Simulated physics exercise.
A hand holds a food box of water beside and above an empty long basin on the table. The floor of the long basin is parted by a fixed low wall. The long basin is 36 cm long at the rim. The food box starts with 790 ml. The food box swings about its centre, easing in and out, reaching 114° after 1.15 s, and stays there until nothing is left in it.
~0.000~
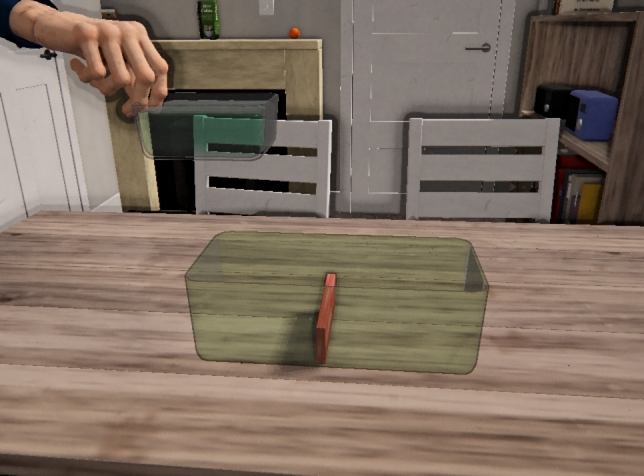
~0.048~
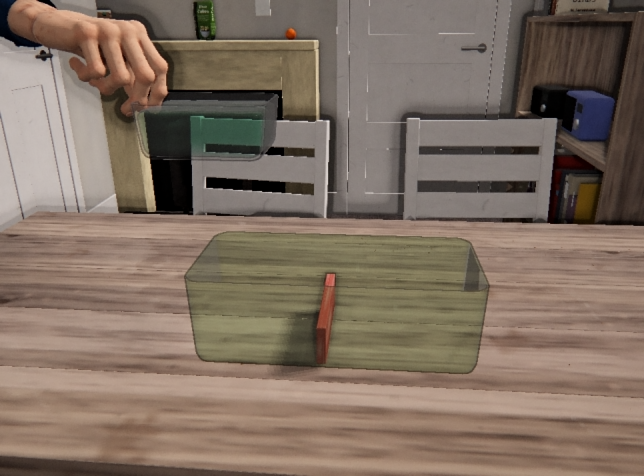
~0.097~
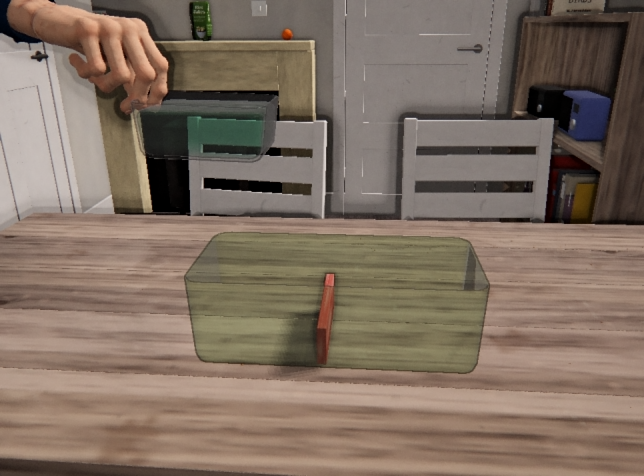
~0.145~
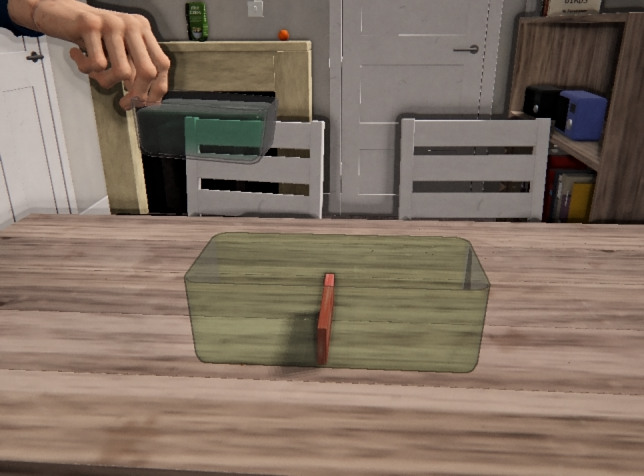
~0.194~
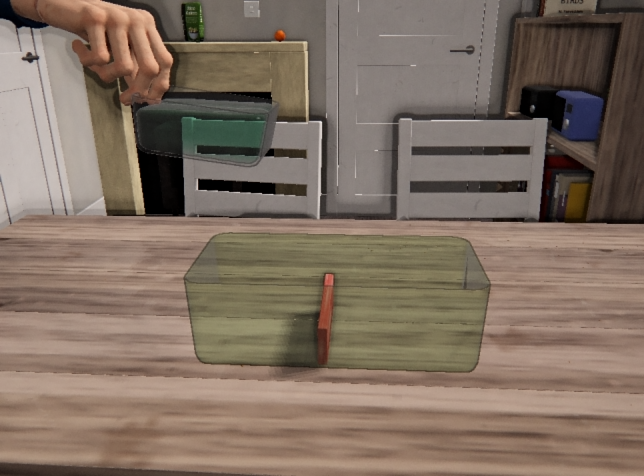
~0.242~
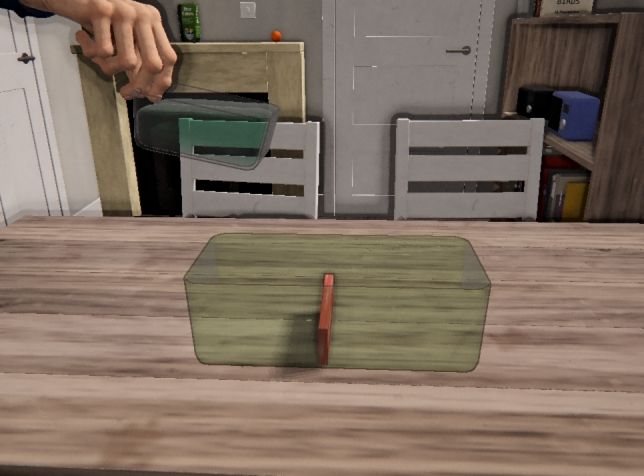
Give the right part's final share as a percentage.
About 63 per cent.
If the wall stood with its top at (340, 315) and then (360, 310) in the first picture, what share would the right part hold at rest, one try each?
First 50, then 10 per cent.
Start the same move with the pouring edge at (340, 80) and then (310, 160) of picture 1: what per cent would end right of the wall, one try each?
In turn about 90 and 80 per cent.
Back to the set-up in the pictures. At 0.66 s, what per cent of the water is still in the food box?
Near 28 in a hundred.
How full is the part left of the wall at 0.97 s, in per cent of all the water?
About 26 per cent.
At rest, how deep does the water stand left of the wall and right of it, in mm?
Some 10 mm on the left and 18 mm on the right.
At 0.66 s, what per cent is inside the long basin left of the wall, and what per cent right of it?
Left about 3, right about 22.
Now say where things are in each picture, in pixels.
The first picture shows tilt 0°; pouring edge (271, 101); surface from (152, 106) to (270, 107); the long basin's rim runs from (202, 255) to (479, 264); the wall's top is at (326, 299).
The second picture shows tilt 0°; pouring edge (271, 102); surface from (152, 106) to (270, 108).
The third picture shows tilt 2°; pouring edge (272, 103); surface from (152, 106) to (270, 108).
The fourth picture shows tilt 4°; pouring edge (272, 106); surface from (152, 105) to (271, 109).
The fifth picture shows tilt 8°; pouring edge (273, 110); surface from (152, 105) to (272, 110).
The sixth picture shows tilt 12°; pouring edge (274, 115); surface from (152, 105) to (274, 111).
By 0.66 s the tilt is 71° and 28 per cent is still to pour, 3 is left of the wall and 22 right of it.
By 0.97 s the tilt is 108° and 3 per cent is still to pour, 27 is left of the wall and 63 right of it.
By 1.30 s the tilt is 114° and 0 per cent is still to pour, 34 is left of the wall and 63 right of it.
By 1.65 s the tilt is 114° and 0 per cent is still to pour, 34 is left of the wall and 63 right of it.
At rest 34 per cent lies left of the wall, 63 right of it and 3 outside.
